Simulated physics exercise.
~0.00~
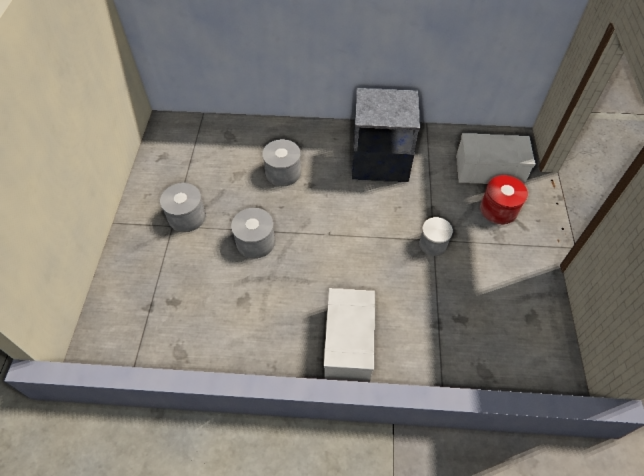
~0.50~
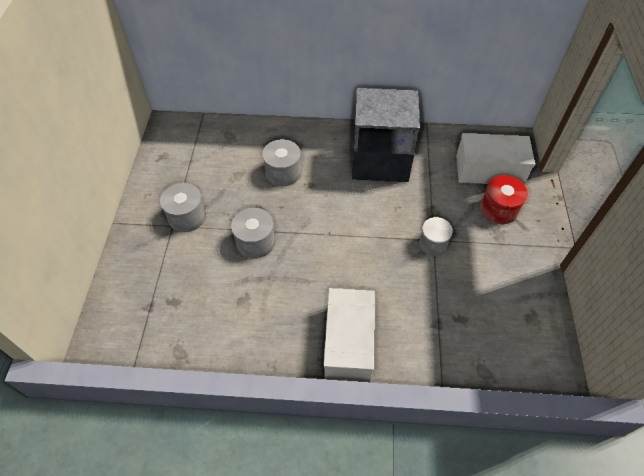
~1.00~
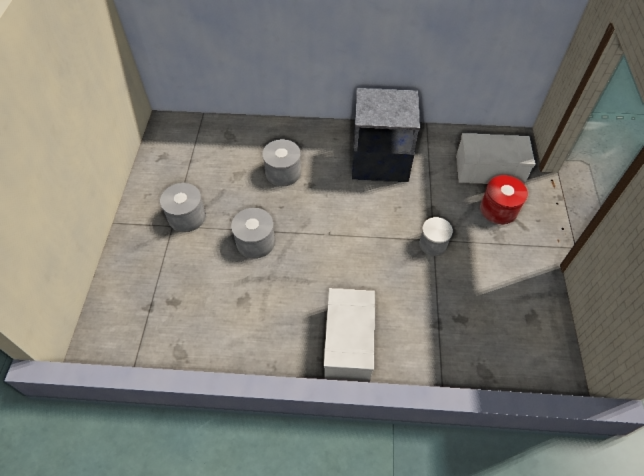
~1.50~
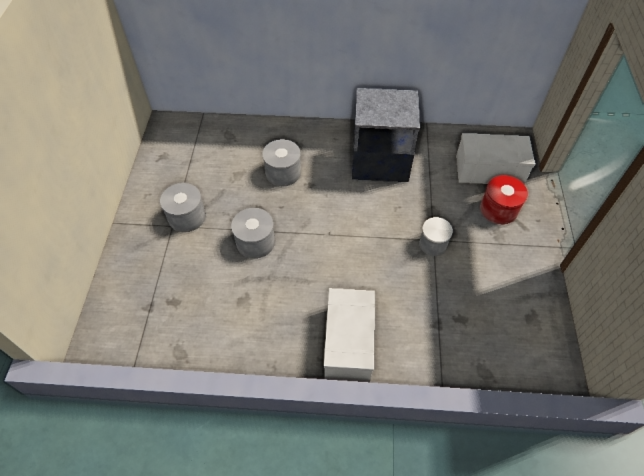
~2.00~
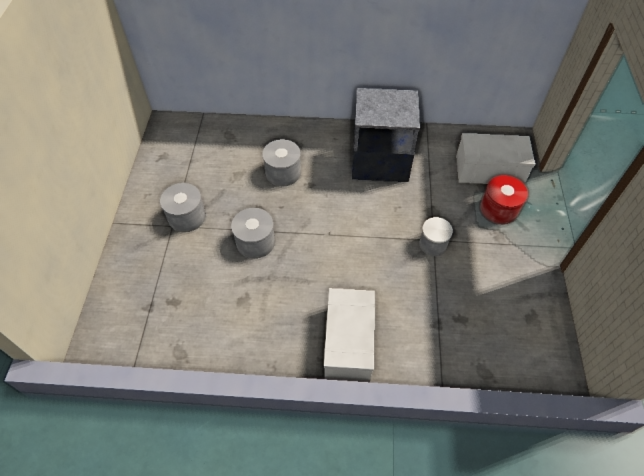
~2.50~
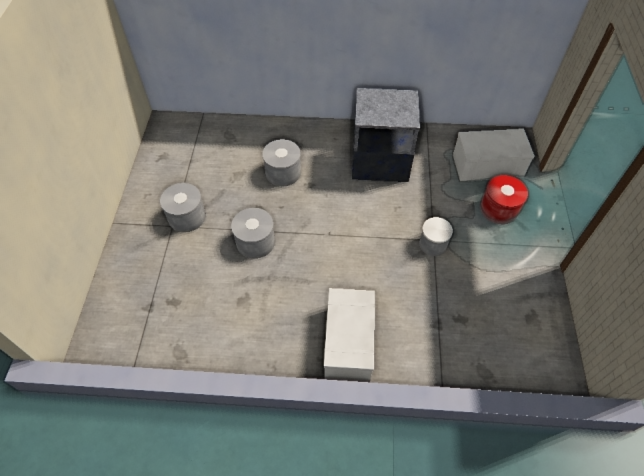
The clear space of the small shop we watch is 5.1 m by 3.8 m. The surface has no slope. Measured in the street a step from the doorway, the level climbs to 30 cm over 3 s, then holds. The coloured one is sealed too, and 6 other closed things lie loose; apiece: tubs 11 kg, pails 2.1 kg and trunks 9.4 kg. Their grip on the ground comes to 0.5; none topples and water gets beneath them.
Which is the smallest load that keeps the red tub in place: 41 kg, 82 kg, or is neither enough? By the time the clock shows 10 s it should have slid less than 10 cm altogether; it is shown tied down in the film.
It will take the heavier choice to stop it.
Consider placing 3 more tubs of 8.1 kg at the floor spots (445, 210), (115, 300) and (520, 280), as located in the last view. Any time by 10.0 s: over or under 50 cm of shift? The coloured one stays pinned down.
In the order given, within the mark, then beyond the mark, and last beyond the mark.
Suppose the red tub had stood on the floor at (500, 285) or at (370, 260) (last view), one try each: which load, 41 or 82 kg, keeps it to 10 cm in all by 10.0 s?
In turn: The smaller is enough; the smaller is enough.
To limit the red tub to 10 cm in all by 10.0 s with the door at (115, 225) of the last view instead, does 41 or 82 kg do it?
Under that change the small mass suffices.
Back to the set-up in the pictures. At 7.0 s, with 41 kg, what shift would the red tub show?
Close to 60 centimetres.
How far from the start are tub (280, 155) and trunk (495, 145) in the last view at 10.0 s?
First 60 cm, then 60 cm.
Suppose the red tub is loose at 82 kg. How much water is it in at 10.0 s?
14 cm, roughly.
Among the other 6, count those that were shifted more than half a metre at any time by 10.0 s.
I count 5 of them.
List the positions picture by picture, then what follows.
The first picture shows the red tub at (507, 191) rests on the ground; 0.0 m2 under water; 0 of 7 have shifted.
The second picture shows the red tub at (507, 191), on the bottom; water covers 0.0 m2; 0 of 7 have shifted.
The third picture shows the red tub at (507, 191) rests on the ground; water covers 0.0 m2; 0 of 7 have shifted.
The fourth picture shows the red tub at (507, 191) rests on the ground; water covers 0.0 m2; 0 of 7 have shifted.
The fifth picture shows the red tub at (507, 191), on the bottom; 0.6 m2 under water; 0 of 7 have shifted.
The sixth picture shows the red tub at (507, 191), on the bottom; 1.3 m2 under water; 1 of 7 have shifted.
After 3.5 s the red tub would be 18 cm from its start with 41 kg and 0 cm from its start with 82 kg; 13 cm of water round it then.
After 4.5 s the red tub would be 44 cm from its start with 41 kg and 0 cm from its start with 82 kg; 11 cm of water round it then.
After 7.0 s the red tub would be 60 cm from its start with 41 kg and 0 cm from its start with 82 kg; 13 cm of water round it then.
After 10.0 s the red tub would be 97 cm from its start with 41 kg and 0 cm from its start with 82 kg; 14 cm of water round it then.
